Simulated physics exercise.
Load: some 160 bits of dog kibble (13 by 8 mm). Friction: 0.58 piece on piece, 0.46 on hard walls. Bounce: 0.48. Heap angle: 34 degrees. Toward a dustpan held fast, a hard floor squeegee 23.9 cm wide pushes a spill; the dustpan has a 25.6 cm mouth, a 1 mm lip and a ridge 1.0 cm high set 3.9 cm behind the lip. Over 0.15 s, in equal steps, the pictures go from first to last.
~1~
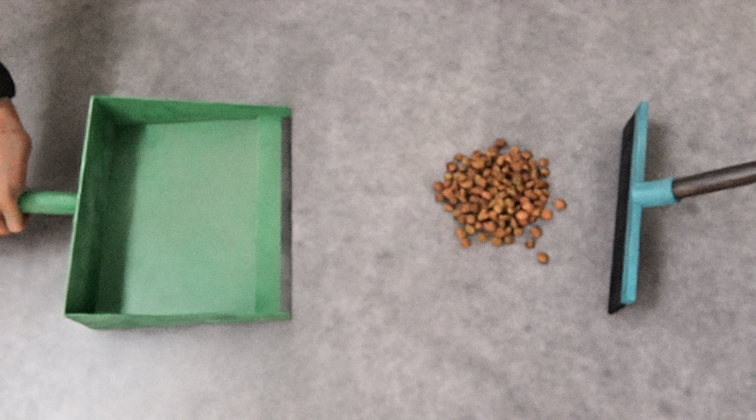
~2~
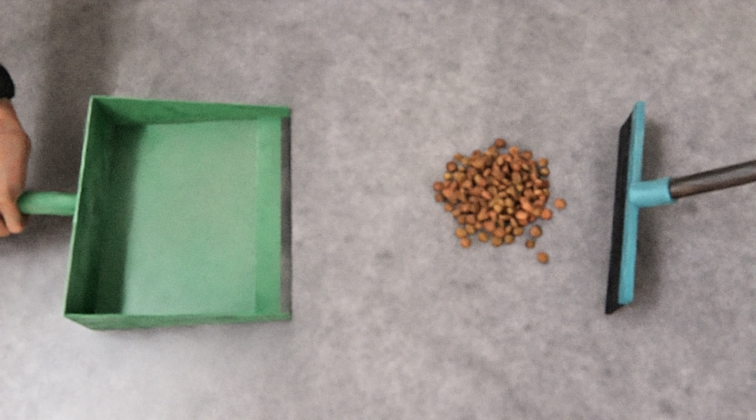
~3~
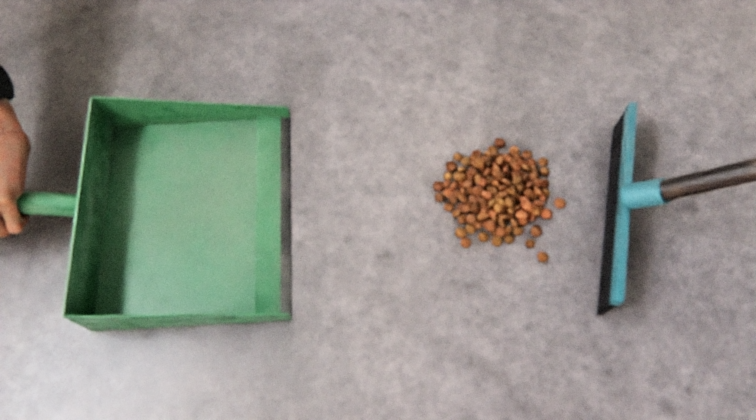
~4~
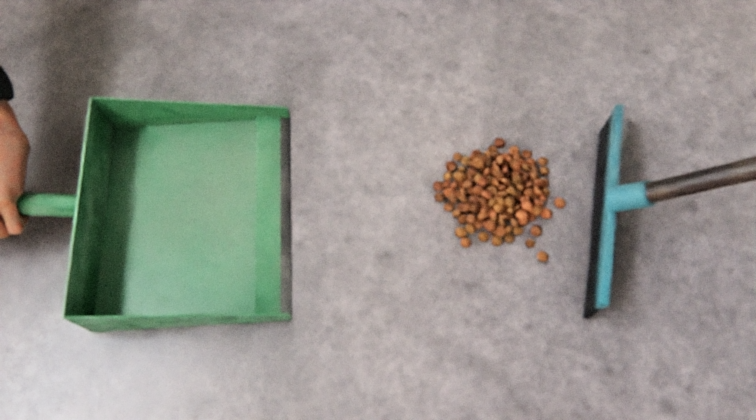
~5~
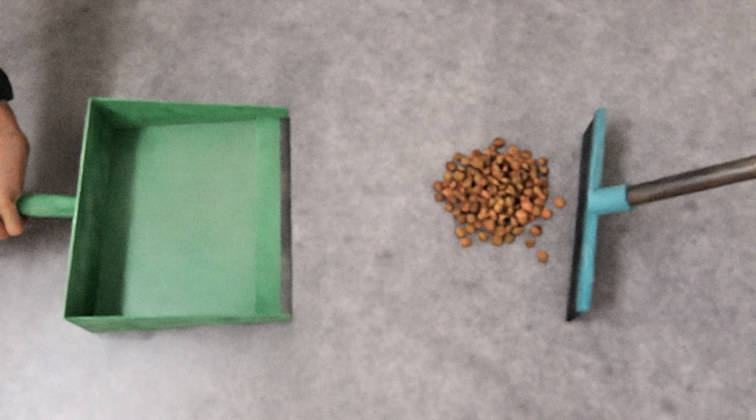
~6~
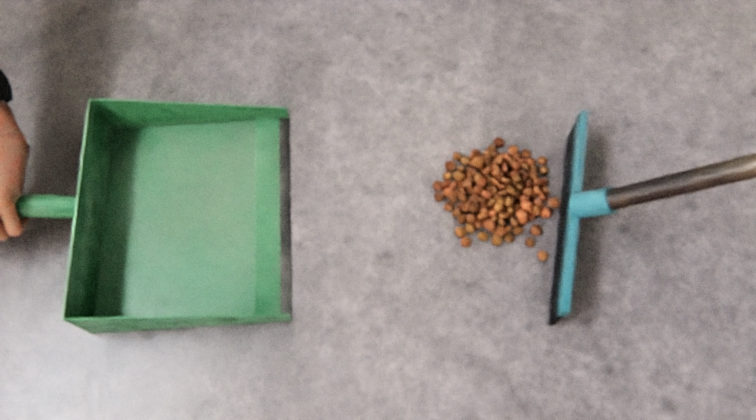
The video shows a hand holding a green dustpan still on a gray floor while a blue squeegee with a black blade slides left from the right, reaching the near edge of a small heap of brown kibble.
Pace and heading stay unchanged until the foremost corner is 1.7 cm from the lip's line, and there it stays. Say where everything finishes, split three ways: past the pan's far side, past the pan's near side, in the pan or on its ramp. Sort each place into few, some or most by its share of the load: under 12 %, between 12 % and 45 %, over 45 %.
Shares: Far side: Few; near side: Few; pan: Few.
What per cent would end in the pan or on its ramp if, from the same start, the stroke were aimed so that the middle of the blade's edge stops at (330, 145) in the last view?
About 20 per cent.
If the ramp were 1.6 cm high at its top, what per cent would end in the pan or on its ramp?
Around 5 per cent.
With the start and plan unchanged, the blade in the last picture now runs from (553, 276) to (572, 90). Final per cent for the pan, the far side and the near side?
That ends as pan 25, far 30, and near 0.
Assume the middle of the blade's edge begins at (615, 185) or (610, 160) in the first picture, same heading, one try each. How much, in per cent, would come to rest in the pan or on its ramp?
Close to 10 in a hundred, then close to 20 in a hundred.
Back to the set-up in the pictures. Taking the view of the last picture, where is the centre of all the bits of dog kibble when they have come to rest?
When it all comes to rest, the middle is near (323, 198).
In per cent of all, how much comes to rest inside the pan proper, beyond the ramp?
It comes to some 0 per cent.
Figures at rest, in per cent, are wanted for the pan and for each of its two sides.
The far side ends with 0 per cent, the near side with 0 per cent and the pan with 5 per cent.
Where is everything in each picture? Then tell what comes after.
In the first frame, blade from (627, 299) to (641, 109), moved 0.0 cm, 0 of the pieces shifted so far; middle of the pieces at (497, 194); pan at (181, 217).
In the second frame, blade from (624, 299) to (638, 109), moved 0.3 cm, 0 of the pieces shifted so far; middle of the pieces at (497, 193).
In the third frame, blade from (616, 300) to (630, 110), moved 1.3 cm, 0 of the pieces shifted so far; middle of the pieces at (497, 193).
In the fourth frame, blade from (601, 303) to (616, 112), moved 2.9 cm, 0 of the pieces shifted so far; middle of the pieces at (497, 193).
In the fifth frame, blade from (582, 307) to (599, 115), moved 4.9 cm, 0 of the pieces shifted so far; middle of the pieces at (496, 192).
In the sixth frame, blade from (563, 311) to (582, 118), moved 7.0 cm, 1 of the pieces shifted so far; middle of the pieces at (496, 192); pan at (180, 220).
Then, 0.20 s after the last picture, middle of the blade 18 cm from the lip; 0 % over the lip, far side 0 %, near side 0 %.
Then, 0.33 s after the last picture, middle of the blade 9 cm from the lip; 0 % over the lip, far side 0 %, near side 0 %.
Then, 0.59 s after the last picture, middle of the blade 5 cm from the lip; 5 % over the lip, far side 0 %, near side 0 %.
In the end, far side 0 %, near side 0 %, pan 5 %, in front of the lip or behind the blade 95 %.
